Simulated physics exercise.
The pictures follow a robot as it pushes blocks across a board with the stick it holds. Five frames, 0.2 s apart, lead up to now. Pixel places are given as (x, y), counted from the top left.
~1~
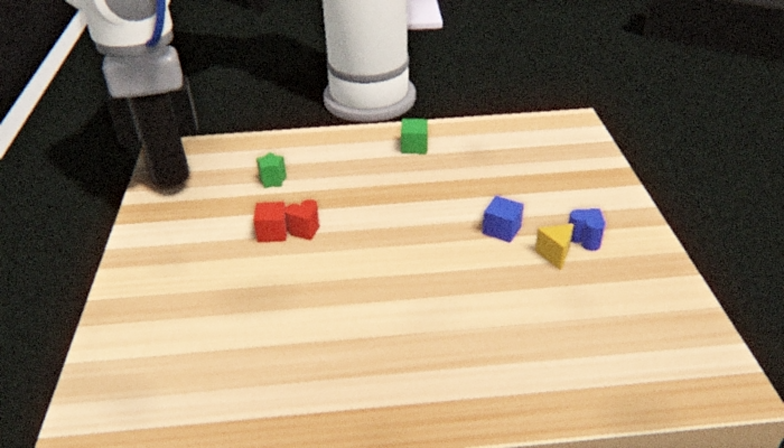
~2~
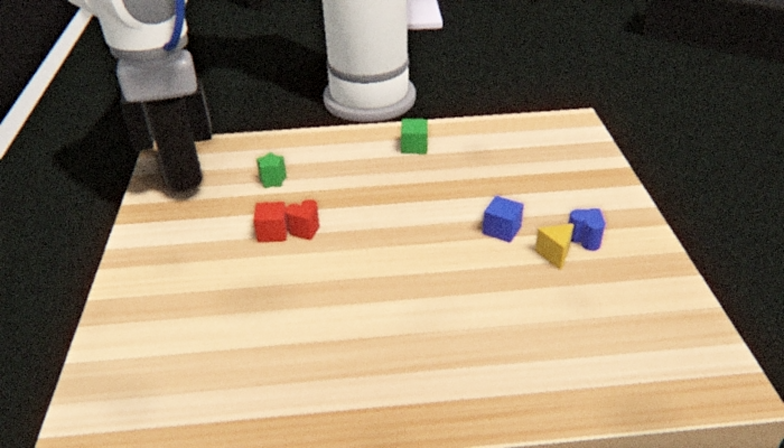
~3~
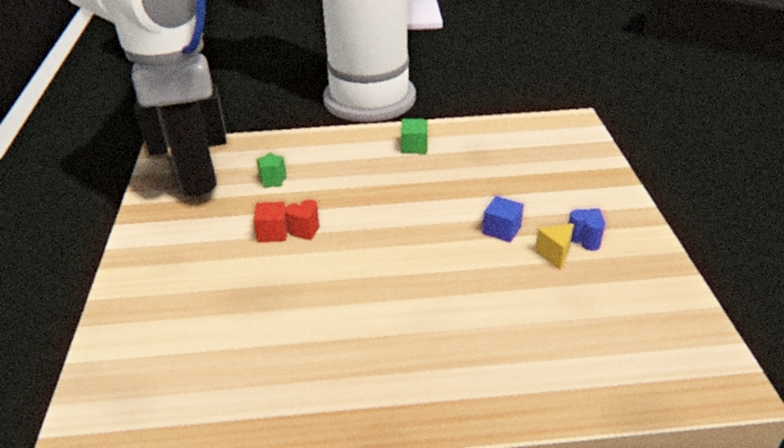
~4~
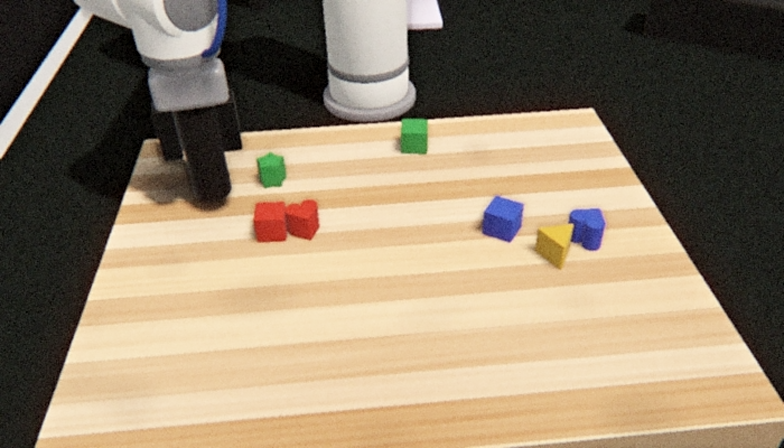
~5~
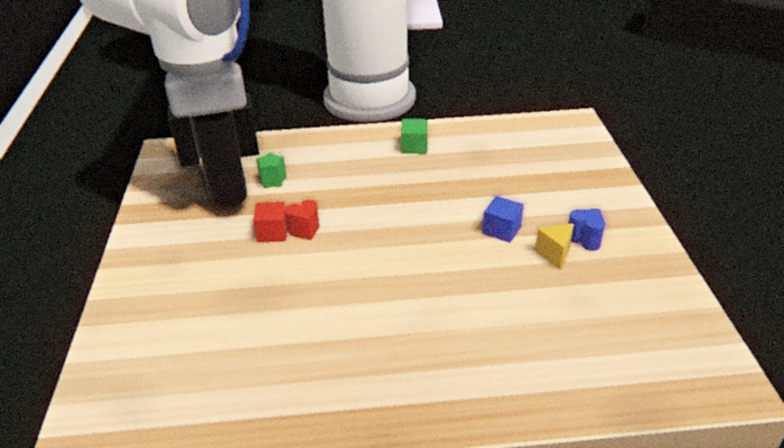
In this clip, a robot arm holding a dark stick moves a short way right and slightly toward the viewer across a striped wooden board, nearing the green star and red square, while all the coloured blocks stay still.
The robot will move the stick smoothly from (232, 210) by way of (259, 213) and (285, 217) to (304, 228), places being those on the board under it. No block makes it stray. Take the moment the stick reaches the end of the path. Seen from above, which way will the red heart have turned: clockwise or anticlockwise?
Viewed from above: Anti-clockwise.
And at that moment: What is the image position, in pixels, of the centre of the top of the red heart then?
At the end it should sit near (320, 219).
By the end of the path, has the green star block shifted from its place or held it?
Still in place.
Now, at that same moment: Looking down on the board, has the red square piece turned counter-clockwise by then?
That would be a no.
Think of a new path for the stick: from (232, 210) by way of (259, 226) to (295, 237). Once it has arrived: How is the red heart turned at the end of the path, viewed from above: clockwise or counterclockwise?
Overhead view: Anti-clockwise.
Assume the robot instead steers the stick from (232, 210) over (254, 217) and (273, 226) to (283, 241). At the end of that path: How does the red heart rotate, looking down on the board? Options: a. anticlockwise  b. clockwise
My answer is option a.
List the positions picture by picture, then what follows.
Stick's lower end at (172, 177); red square piece at (269, 210); green star block at (270, 159); red heart at (302, 208), in the first picture.
Stick at (185, 182); blocks still, in the second picture.
Stick at (199, 187); blocks still, in the third picture.
Stick at (214, 192); blocks still, in the fourth picture.
Stick at (229, 197); red square piece at (269, 210); green star block at (270, 159); red heart at (302, 208), in the fifth picture.
What follows on the original path. Halfway along, stick at (271, 201); nothing pushed yet.
At the end, stick at (303, 215); red square piece at (273, 221), turned 40° clockwise; green star block still; red heart at (320, 219), turned 20° anticlockwise.
